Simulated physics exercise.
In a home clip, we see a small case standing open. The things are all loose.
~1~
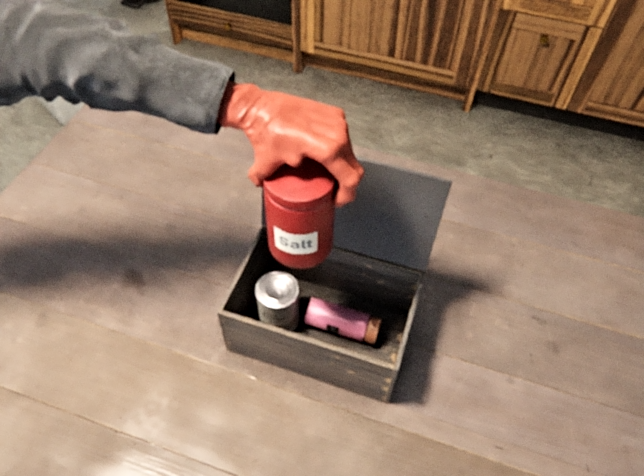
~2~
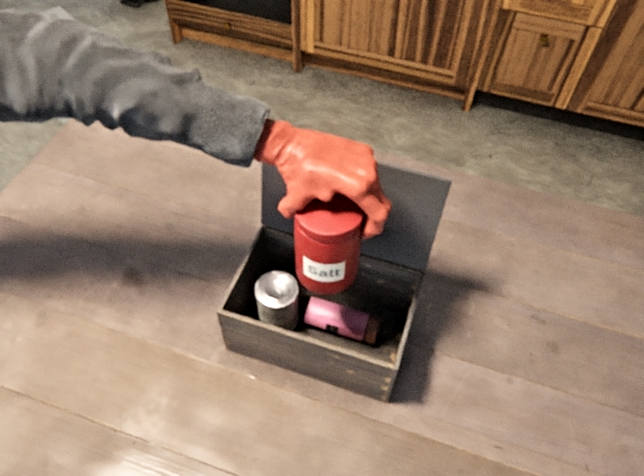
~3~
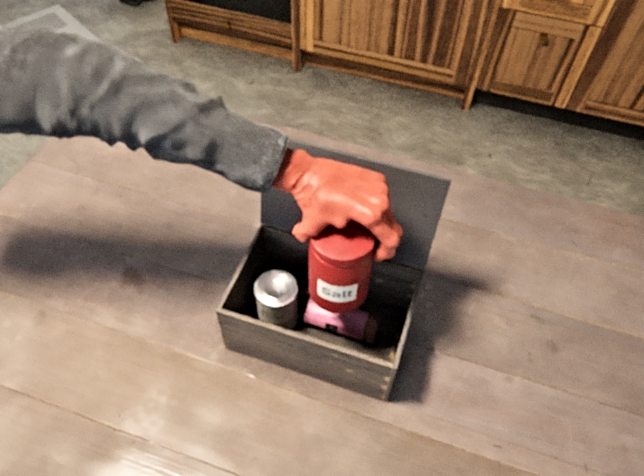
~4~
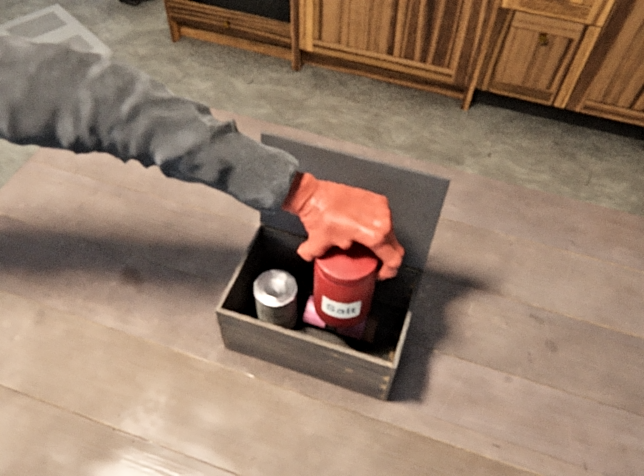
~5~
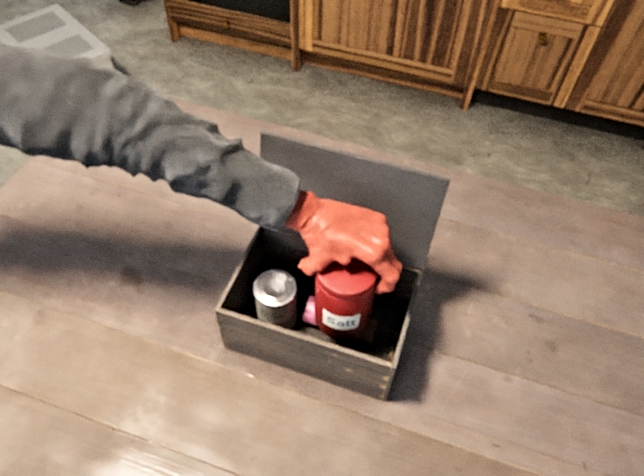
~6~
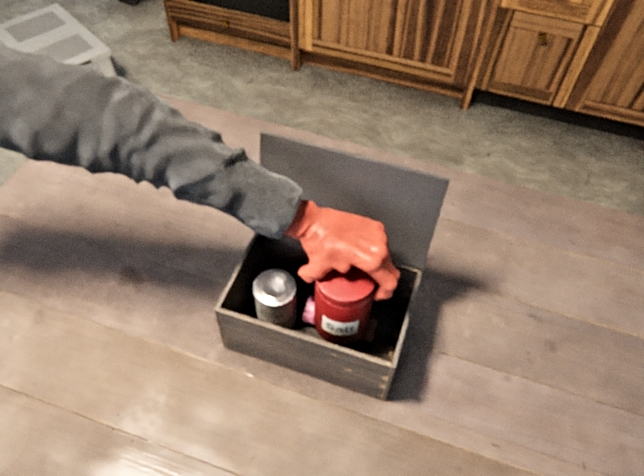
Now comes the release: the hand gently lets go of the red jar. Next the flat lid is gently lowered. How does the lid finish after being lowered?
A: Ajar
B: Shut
Answer: A.
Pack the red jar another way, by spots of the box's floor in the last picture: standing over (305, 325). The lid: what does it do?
That way the lid ends up fully closed.
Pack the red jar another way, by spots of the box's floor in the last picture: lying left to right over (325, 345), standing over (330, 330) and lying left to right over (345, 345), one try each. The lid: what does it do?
First try leaves it shut, second try leaves it partly open, third try leaves it shut.
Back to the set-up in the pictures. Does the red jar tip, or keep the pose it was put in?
It ends up tilted.
Then, 1.30 s after the last picture, lid 80° above the rim; red jar tipped 38° from how it was near (341, 309); pink shaker rolled a little.
Then, 1.70 s after the last picture, lid 45° above the rim; red jar tipped 38° from how it was near (341, 309); pink shaker rolled a little.
At rest, lid 31° above the rim; tipped over in the box, red jar; the other 2 in place. Seen from the same camera at the end, red jar near (341, 309).
